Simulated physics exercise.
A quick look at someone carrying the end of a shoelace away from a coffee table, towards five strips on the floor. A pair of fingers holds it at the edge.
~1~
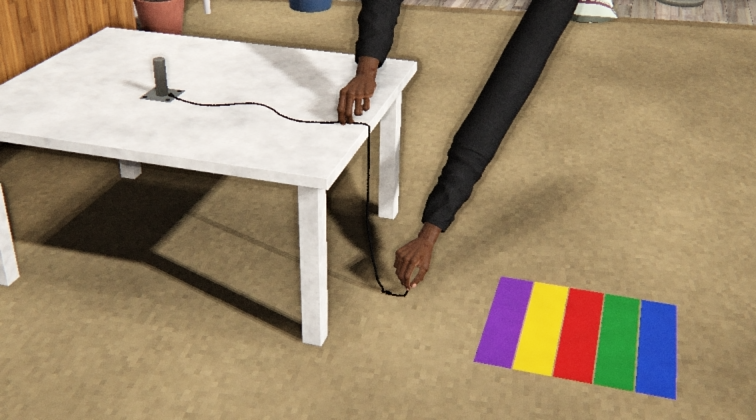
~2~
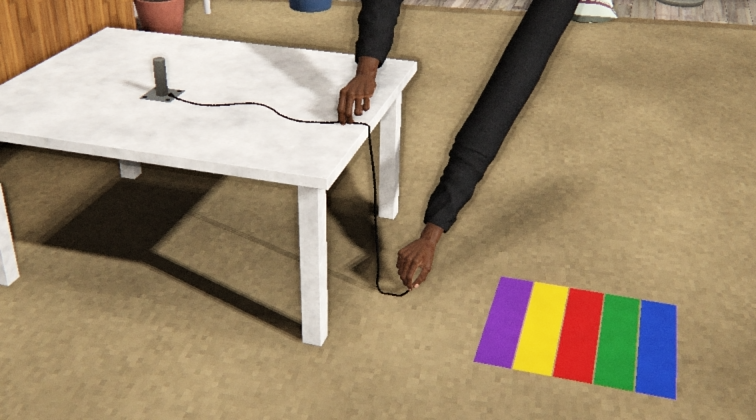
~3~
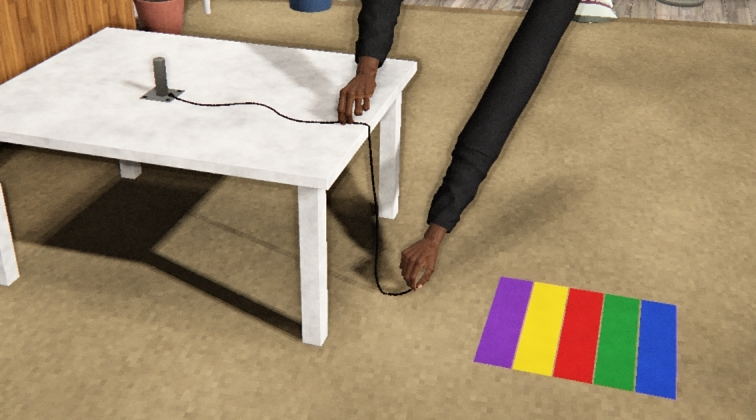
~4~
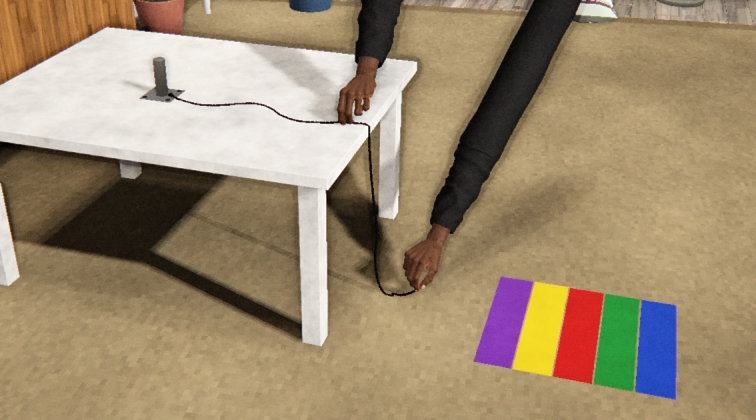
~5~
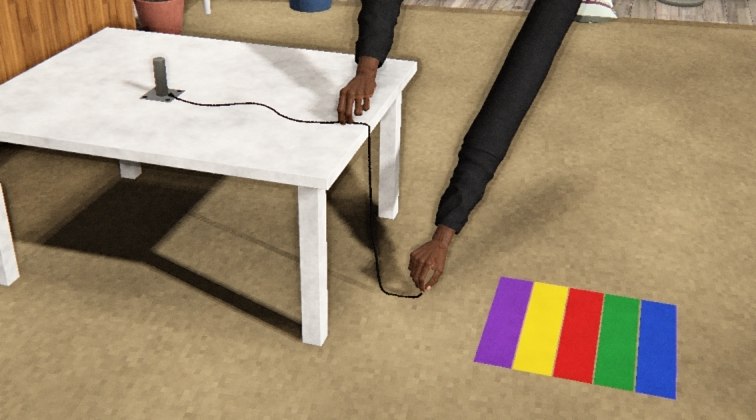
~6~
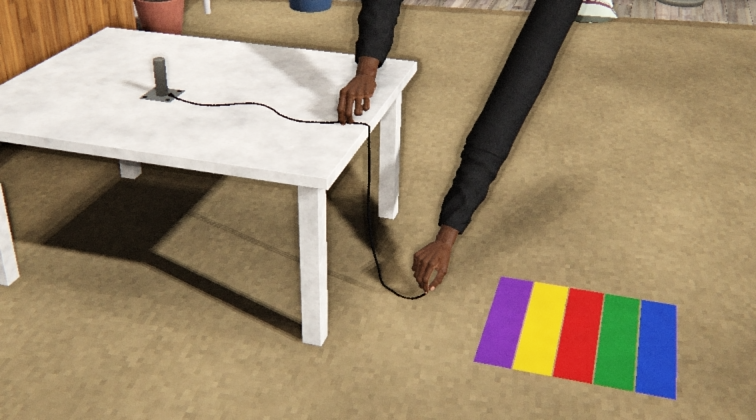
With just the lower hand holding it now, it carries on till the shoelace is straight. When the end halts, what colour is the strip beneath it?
Yellow.
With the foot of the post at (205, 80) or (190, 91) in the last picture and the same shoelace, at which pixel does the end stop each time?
Around (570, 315) for the first try and around (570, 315) for the second.
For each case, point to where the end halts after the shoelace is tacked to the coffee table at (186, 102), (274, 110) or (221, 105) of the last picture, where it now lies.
First (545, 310), next (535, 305), last (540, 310).
Soon after, end near (492, 300); over purple.
After that, end near (526, 306); over purple.
At the stop, end near (547, 310); over yellow. It halts on the yellow strip.
